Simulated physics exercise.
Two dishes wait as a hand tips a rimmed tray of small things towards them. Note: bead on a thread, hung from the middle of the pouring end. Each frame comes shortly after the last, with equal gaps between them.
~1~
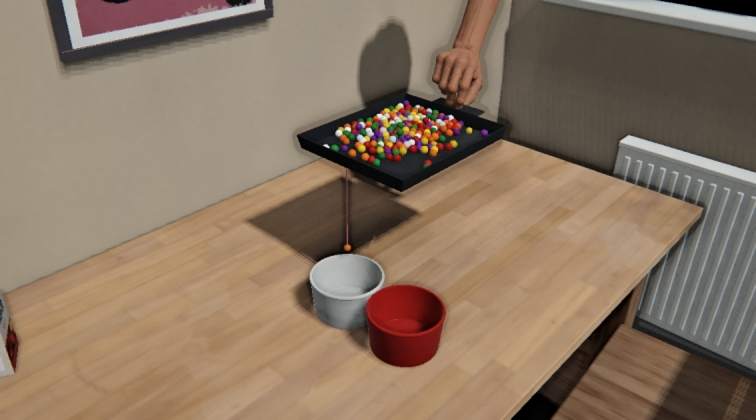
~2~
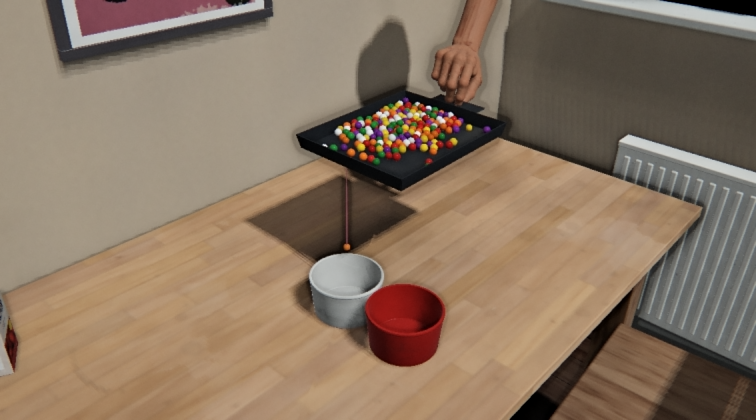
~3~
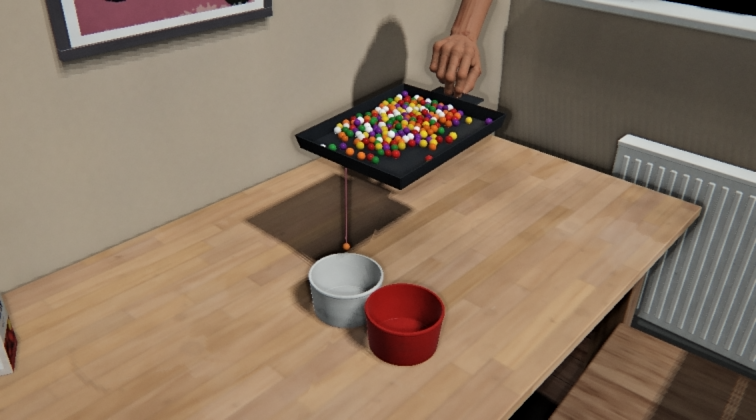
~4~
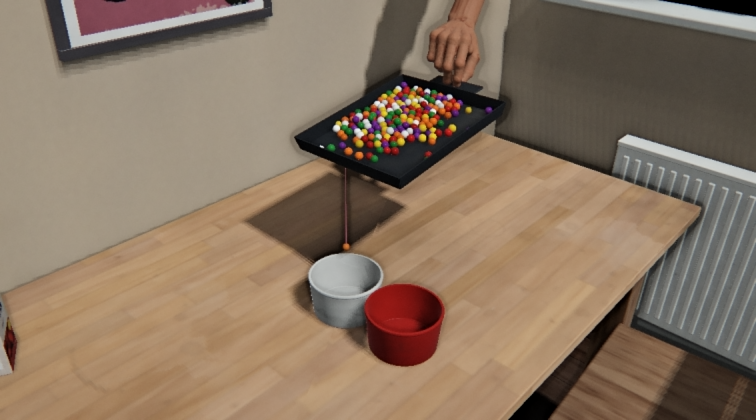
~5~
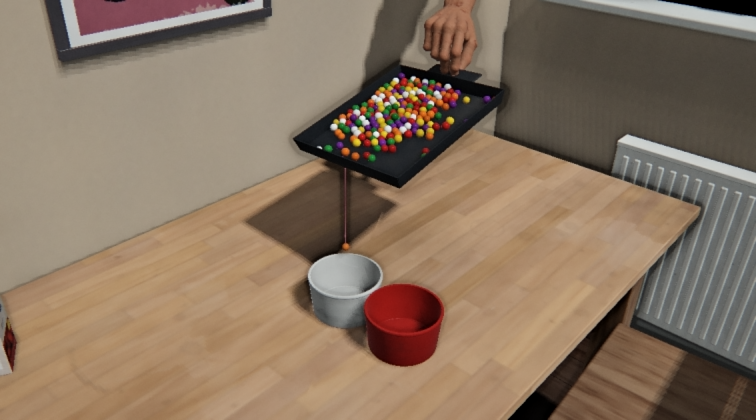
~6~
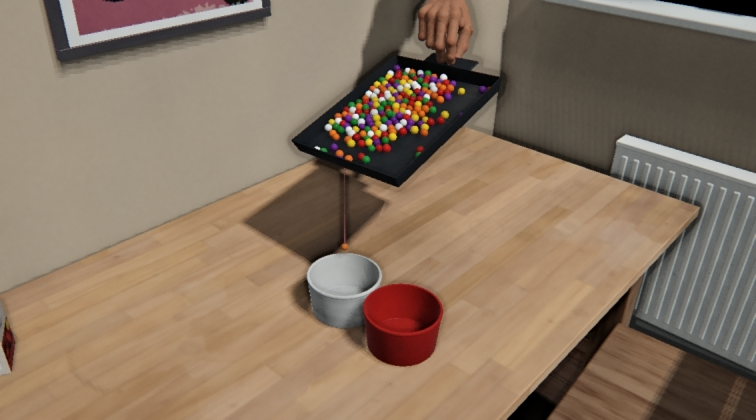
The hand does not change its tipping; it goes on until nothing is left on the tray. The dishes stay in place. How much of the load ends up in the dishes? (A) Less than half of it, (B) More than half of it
A, less than half of it.
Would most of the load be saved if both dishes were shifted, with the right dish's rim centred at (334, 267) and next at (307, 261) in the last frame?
Catch, run one: Past the halfway mark; run two: Past the halfway mark.
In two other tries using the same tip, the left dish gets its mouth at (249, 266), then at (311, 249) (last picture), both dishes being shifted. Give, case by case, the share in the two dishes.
Roughly 10 % and 50 %.
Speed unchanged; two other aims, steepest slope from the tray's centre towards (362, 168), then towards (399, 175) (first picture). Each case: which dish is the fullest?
Outcome by order - one: Left side; two: Right side.
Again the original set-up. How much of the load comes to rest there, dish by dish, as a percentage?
Left dish: Around 20 in a hundred; right dish: Around 0 in a hundred.
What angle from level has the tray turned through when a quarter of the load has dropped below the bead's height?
About 80 degrees.
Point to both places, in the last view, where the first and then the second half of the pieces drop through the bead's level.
About (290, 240) to begin with, then about (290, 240).
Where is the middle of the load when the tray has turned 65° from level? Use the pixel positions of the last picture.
In the last view, the load is centred near (328, 148).
Shortly afterwards, tray tipped steeply; the bulk on the tray; only a few in the left dish; only a few outside both; a little in the air.
Next, tray tipped past a quarter turn; a little on the tray; near a quarter in the left dish; near two thirds outside both; near a quarter in the air.
Some moments later, tray tipped past a quarter turn; near a quarter in the left dish; the bulk outside both.
In the end, tray tipped past a quarter turn; none at all in the right dish; near a quarter in the left dish; the bulk outside both.
